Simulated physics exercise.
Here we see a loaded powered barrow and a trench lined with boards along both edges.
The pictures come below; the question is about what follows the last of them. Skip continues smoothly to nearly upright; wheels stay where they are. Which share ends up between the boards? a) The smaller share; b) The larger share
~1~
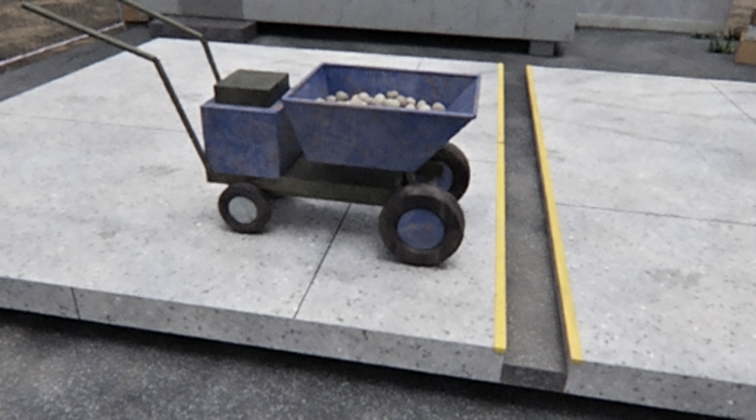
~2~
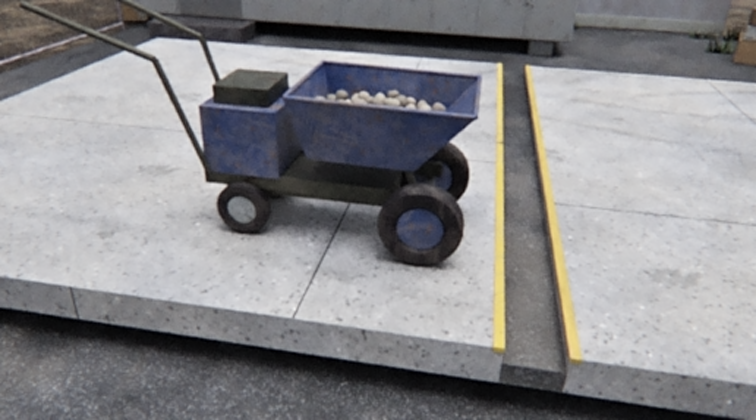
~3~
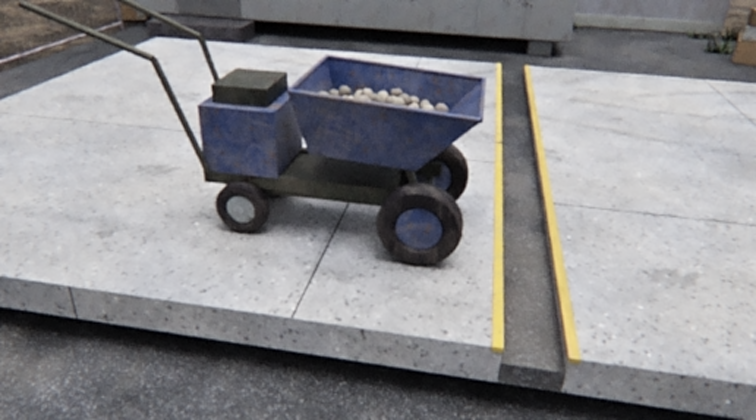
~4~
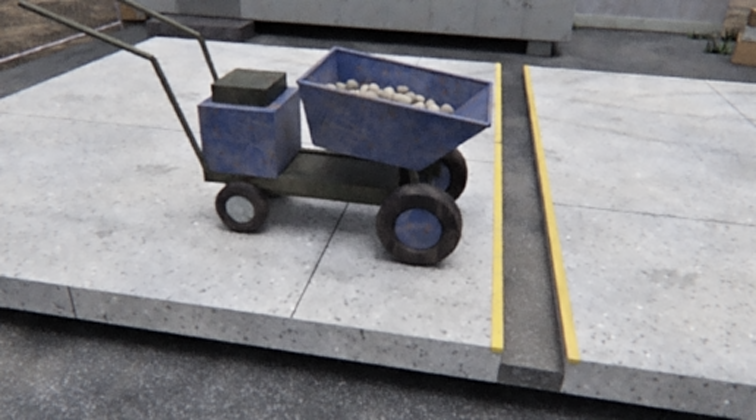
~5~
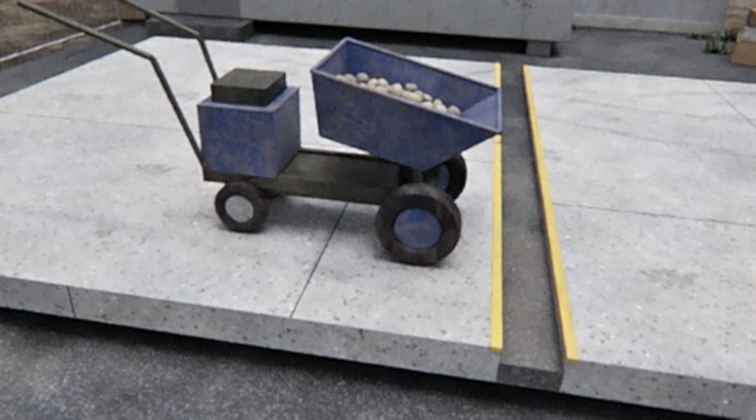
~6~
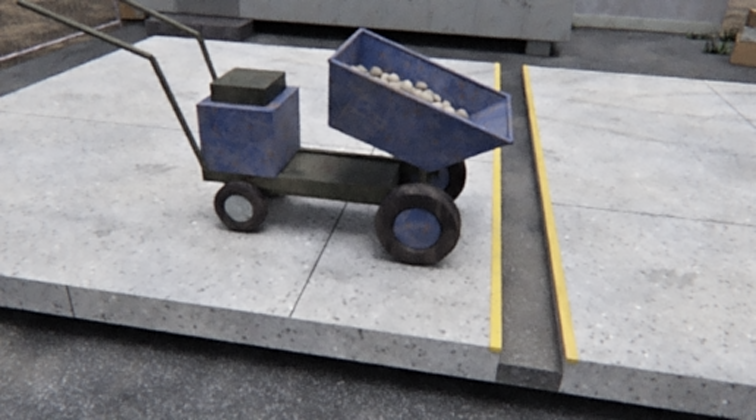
The smaller share.
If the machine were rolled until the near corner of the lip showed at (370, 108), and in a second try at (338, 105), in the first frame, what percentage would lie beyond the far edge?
That would be roughly 10 in a hundred and then roughly 0 in a hundred.
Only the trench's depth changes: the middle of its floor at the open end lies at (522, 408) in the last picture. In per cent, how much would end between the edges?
I'd guess close to 20 percent.
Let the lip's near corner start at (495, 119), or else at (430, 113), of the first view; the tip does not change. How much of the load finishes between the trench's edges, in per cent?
10 % then 70 %.
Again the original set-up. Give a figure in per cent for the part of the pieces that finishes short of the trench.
That share is about 0 percent.
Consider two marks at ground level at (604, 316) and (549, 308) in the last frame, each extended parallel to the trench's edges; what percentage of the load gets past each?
Around 50 per cent for the first, around 90 per cent for the second.
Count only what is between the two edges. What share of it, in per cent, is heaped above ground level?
Roughly 5 percent.
Soon, skip tipped steeply; all in the skip.
A while on, skip tipped right over; most in the skip; a stray few in or heaped over the trench; a small part beyond it.
Towards the end, skip tipped right over; about a quarter in the skip; a small part in or heaped over the trench; most beyond it.
Finally, skip tipped right over; about a quarter in or heaped over the trench; most beyond it.
